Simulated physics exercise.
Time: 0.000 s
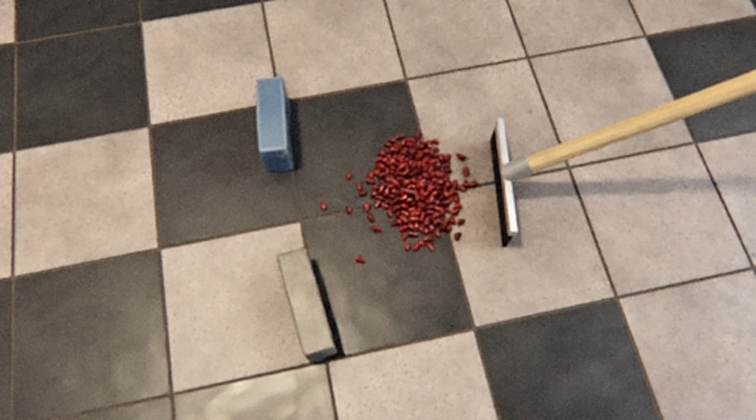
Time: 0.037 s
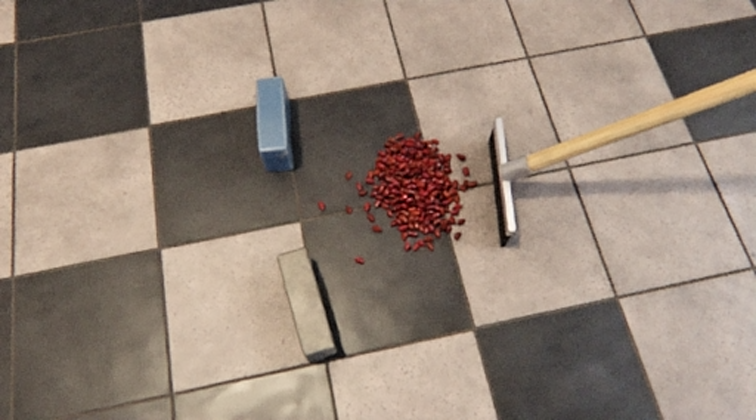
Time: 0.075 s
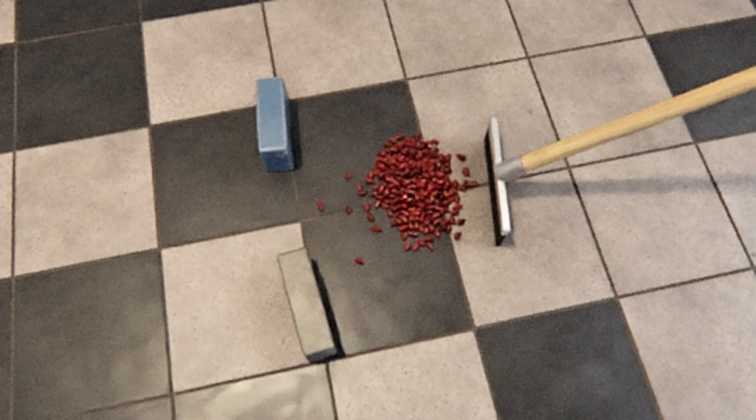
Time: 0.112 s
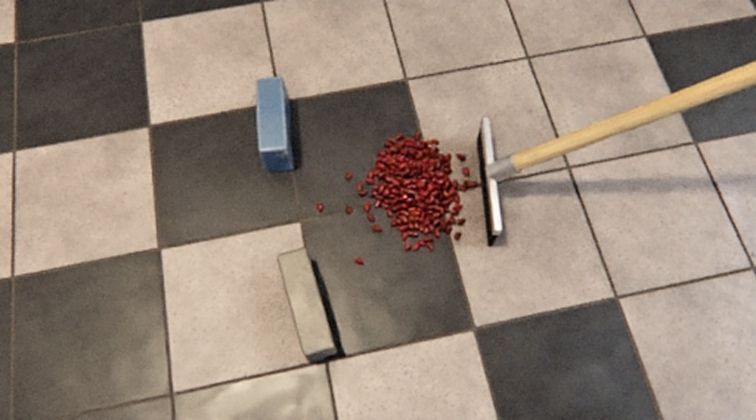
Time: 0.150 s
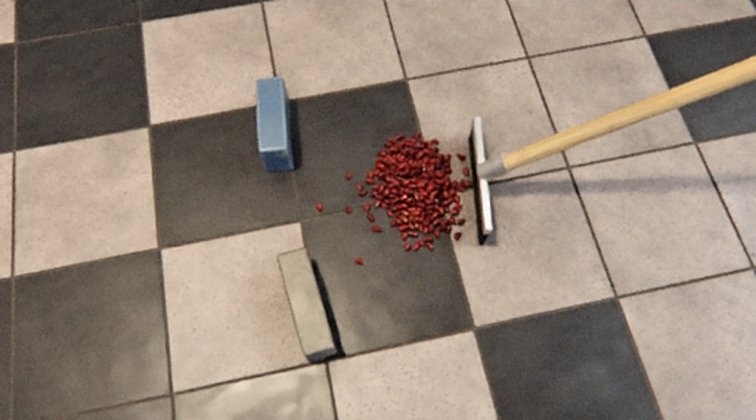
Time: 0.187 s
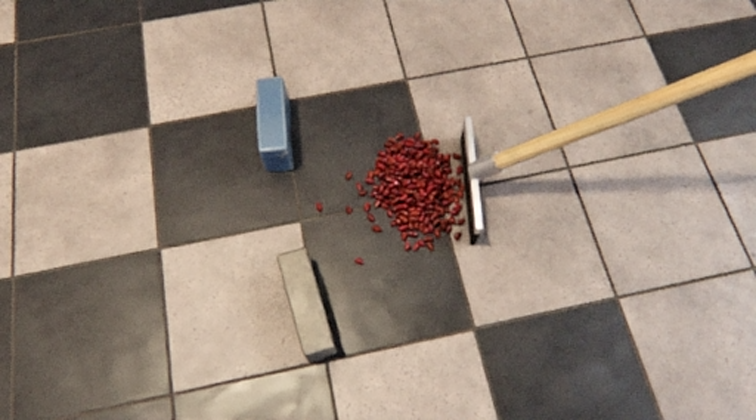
The clip opens on a checkered tile floor with a heap of red beans between a squeegee on the right and two blocks, one blue and one grey, on the left. The wooden-handled squeegee slides a short way left until its blade meets the heap's edge, nudging a few beans while the blocks stay still.
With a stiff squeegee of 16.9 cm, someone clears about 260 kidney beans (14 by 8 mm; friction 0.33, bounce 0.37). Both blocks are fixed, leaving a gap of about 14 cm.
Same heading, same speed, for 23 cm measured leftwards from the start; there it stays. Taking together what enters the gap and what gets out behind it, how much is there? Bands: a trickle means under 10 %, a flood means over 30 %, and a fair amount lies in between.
A fair amount.
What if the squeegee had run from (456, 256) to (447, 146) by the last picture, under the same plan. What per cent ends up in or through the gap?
At rest, 15 per cent has gone through.
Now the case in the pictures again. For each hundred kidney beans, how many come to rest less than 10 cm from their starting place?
I'd put it near 15 per cent.
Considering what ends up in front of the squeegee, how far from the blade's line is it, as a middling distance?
Roughly 4 cm.
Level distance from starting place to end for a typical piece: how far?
That comes to roughly 16 cm.
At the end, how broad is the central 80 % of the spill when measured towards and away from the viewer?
20 cm.
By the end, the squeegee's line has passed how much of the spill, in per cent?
About 20 in a hundred.
Then, at 0.48 s, squeegee 14 cm from its start, spill 17 cm wide; held up before the blocks 100 %.
Then, at 0.78 s, squeegee 24 cm from its start, spill 22 cm wide; in or through the gap 10 %, held up before the blocks 90 %.
After 1.04 s, squeegee 24 cm from its start, spill 23 cm wide; in or through the gap 20 %, held up before the blocks 80 %.
In the end, at 1.8 s, in or through the gap 20 %, round the near block 0 %, round the far block 0 %, held up before the blocks 80 %.
